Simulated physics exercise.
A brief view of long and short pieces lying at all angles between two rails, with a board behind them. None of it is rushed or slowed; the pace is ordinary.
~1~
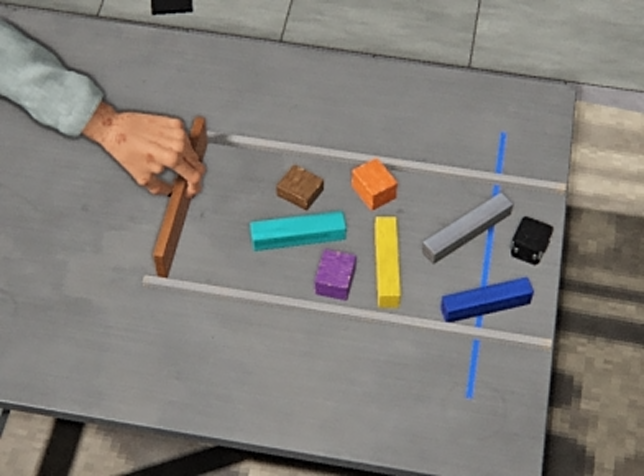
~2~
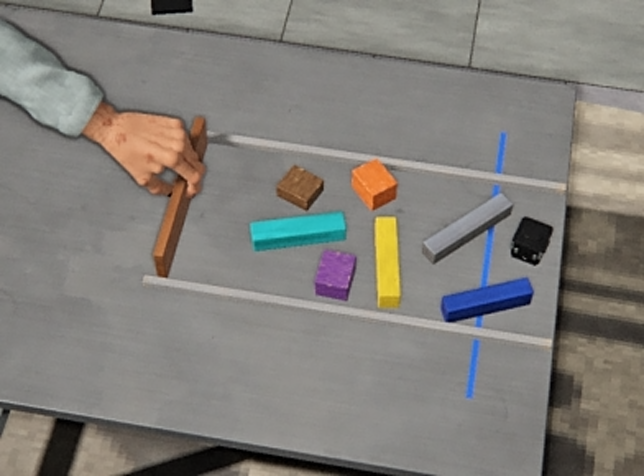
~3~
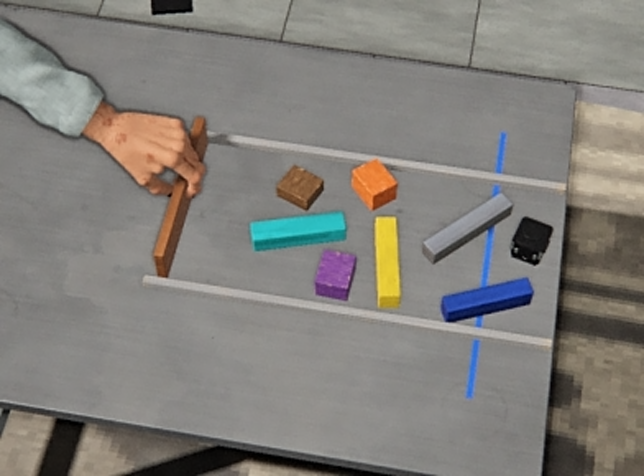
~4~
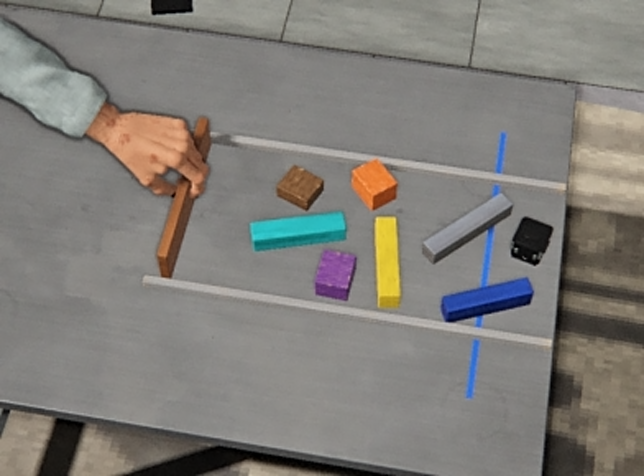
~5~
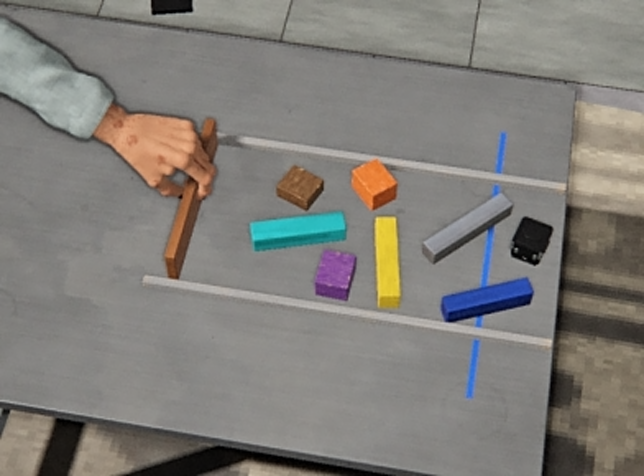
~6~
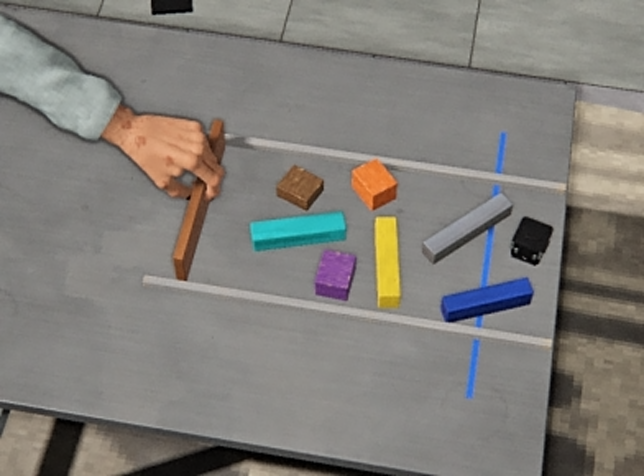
A hand held a brown board upright between two pale rails, barely moving at first, then slid it slightly right, while the scattered coloured blocks and sticks in front of it stayed still.
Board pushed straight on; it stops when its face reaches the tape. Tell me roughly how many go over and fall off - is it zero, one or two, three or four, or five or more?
Roughly three or four fall off.
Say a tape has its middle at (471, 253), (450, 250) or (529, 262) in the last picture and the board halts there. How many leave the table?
1, 0, 6.
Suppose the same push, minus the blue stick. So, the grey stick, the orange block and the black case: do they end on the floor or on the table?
The grey stick comes off; the orange block stays put; the black case comes off.
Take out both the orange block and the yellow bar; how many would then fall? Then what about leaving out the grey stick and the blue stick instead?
First 2, second 1.
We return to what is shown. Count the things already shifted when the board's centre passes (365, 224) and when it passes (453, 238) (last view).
6, then 8.
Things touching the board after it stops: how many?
The count comes out at 3.
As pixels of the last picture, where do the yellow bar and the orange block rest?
Look around (537, 293) for the first and around (547, 201) for the second.
Soon after, none off yet; black case at rest near (531, 242); blue stick at rest near (487, 301); grey stick moving near (472, 229).
In the end, the number that fall off is three or four; gone, grey stick, blue stick and black case.
